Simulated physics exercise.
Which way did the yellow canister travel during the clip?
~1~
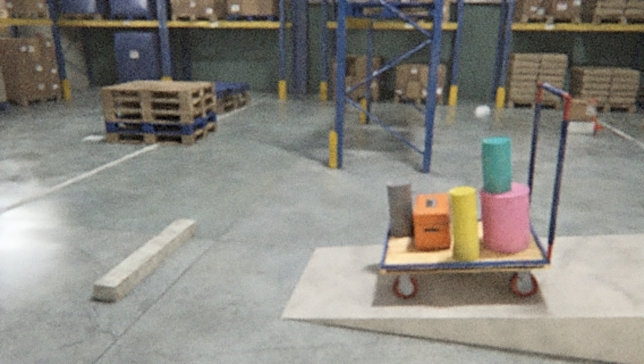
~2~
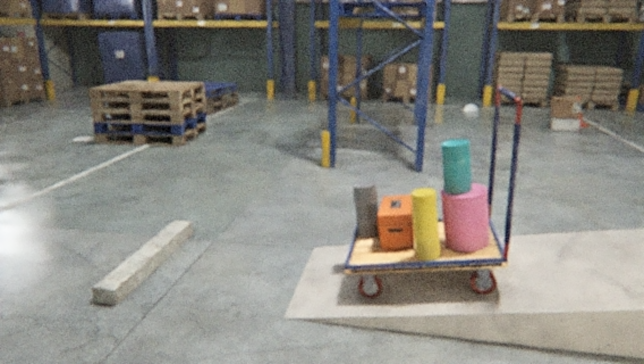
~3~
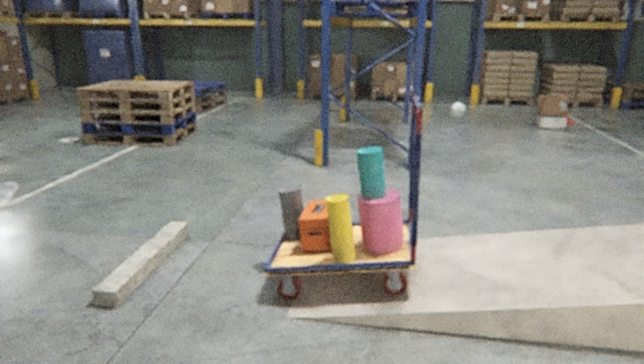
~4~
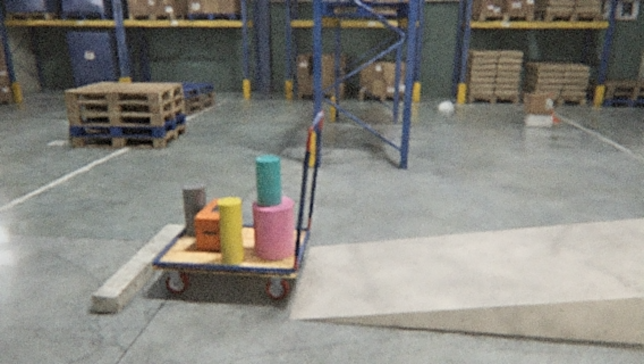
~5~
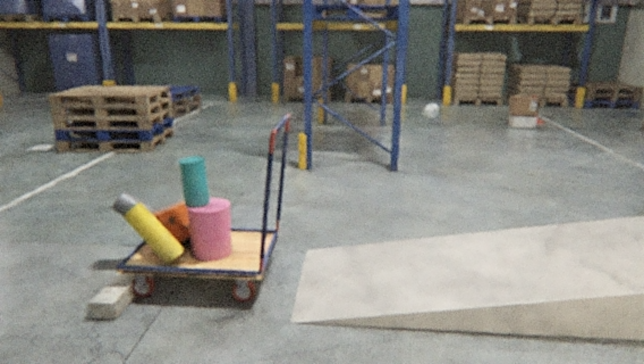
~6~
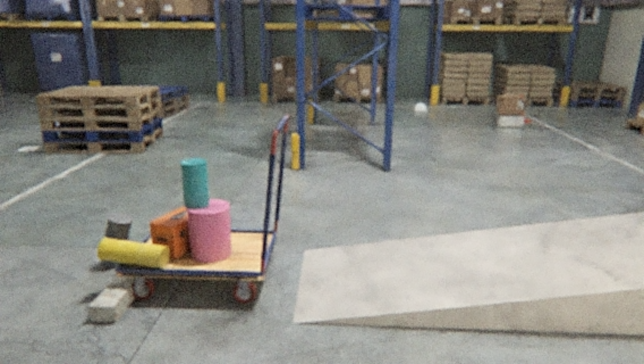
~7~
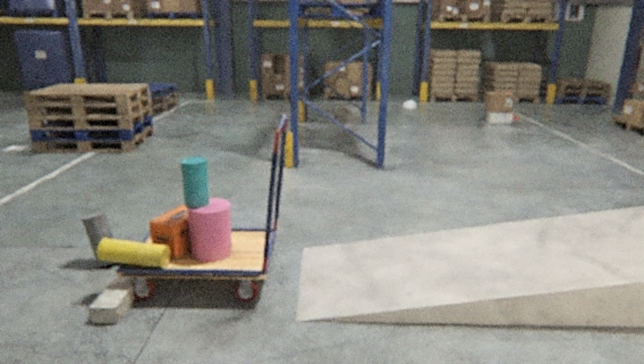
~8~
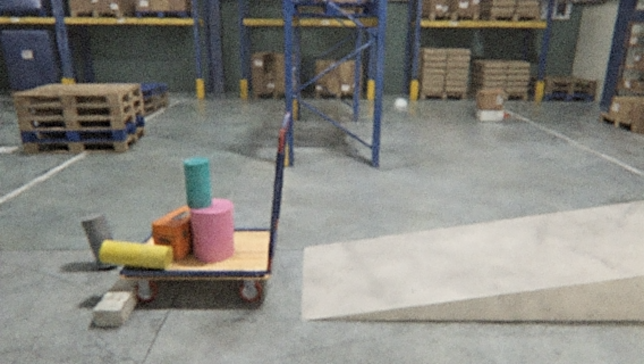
It travelled to the left, riding on the trolley and then tipping over at the kerb.
In a warehouse, a trolley carrying five items rolled left down a ramp and stopped abruptly at a kerb, pitching the grey canister off the front and toppling the yellow one onto the deck's edge, while the turquoise canister stayed upright on the pink pail.
